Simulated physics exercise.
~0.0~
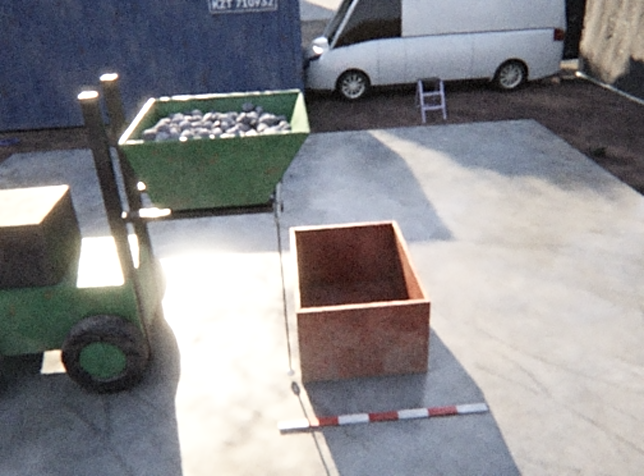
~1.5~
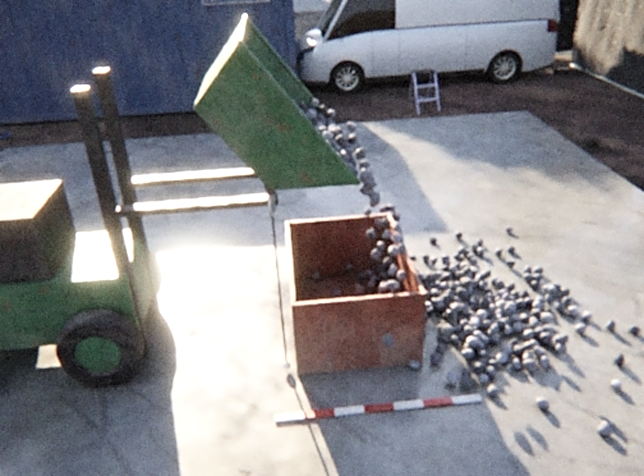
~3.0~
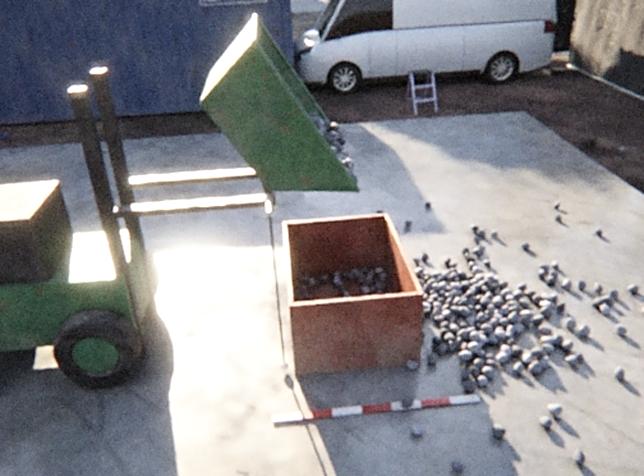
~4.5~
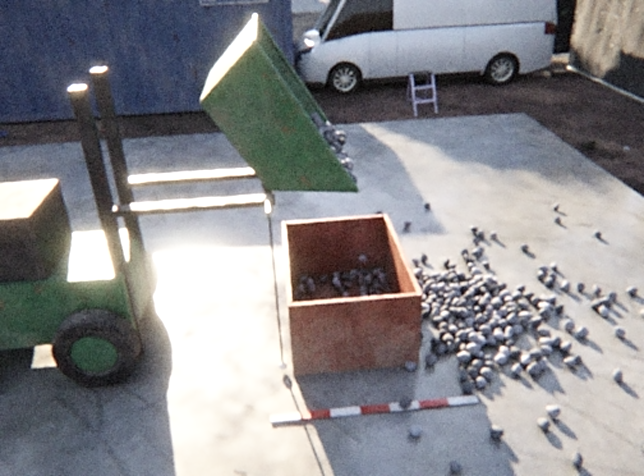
Green skip on a forklift tipping grey stones towards a reddish-brown bin, some landing inside and many scattering across the concrete beyond.
